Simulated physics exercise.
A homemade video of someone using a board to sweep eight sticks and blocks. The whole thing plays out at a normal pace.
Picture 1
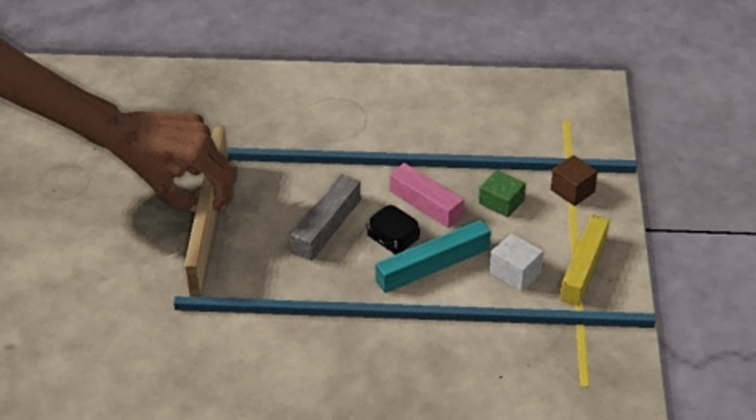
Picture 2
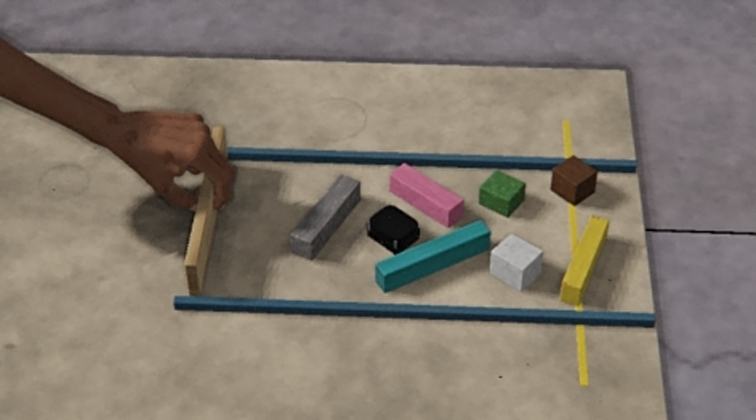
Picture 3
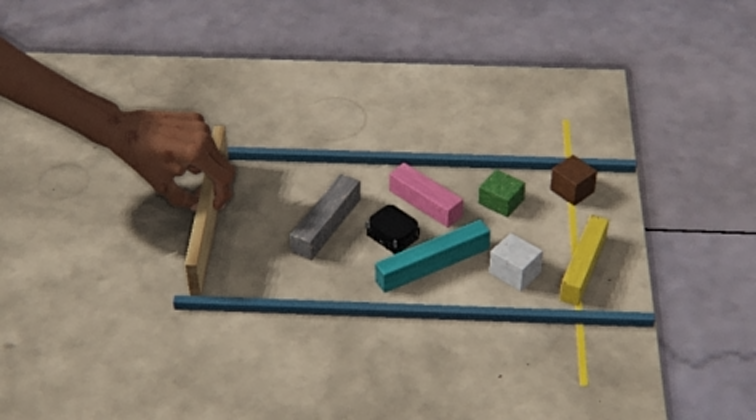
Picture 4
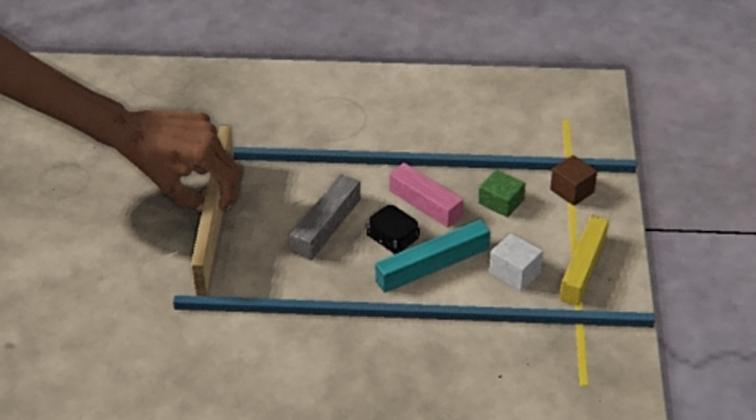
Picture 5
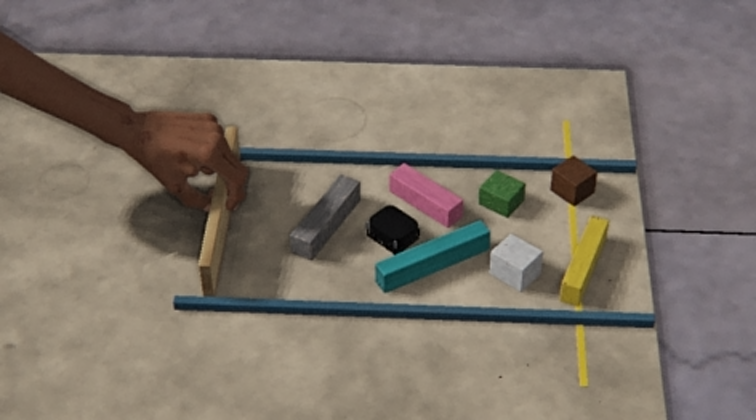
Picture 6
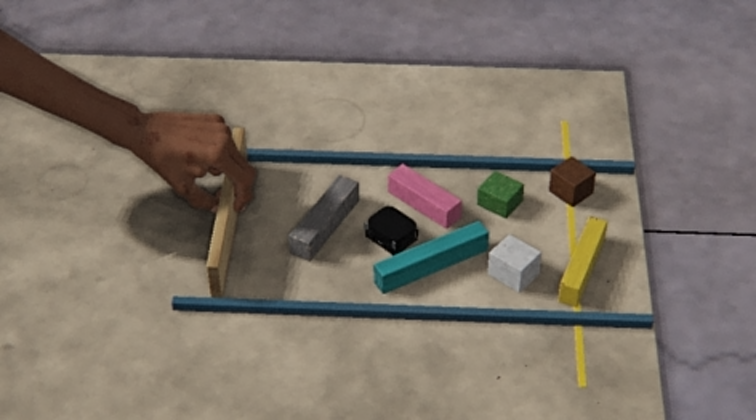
A hand held a wooden board upright between two blue rails and slid it slightly to the right, while the colourful sticks and blocks ahead of it stayed where they were, untouched.
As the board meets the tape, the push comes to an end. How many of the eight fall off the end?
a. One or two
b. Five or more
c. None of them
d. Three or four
(a) One or two.
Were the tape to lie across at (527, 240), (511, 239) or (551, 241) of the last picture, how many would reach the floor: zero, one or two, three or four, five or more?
Taking the three tapes one at a time, the answers are none at all, then none, then either one or two.
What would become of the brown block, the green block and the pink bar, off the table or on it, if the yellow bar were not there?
Note: Brown block is off by the end; green block is on by the end; pink bar is on by the end.
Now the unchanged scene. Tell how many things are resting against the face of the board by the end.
3 end up touching it.
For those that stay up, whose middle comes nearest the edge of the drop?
Foremost: The green block.
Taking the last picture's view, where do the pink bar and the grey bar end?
The pink bar stops around (605, 190); the grey bar around (585, 226).
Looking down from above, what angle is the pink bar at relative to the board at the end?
Some 45 degrees.
A little later, none off yet; yellow bar at rest near (583, 261); brown block at rest near (572, 182); white block at rest near (515, 263).
Next, none off yet; yellow bar at rest near (583, 261); brown block at rest near (575, 181); white block shifted about its own width near (538, 275).
When it is over, the number that fall off is one or two; down, brown block and yellow bar.
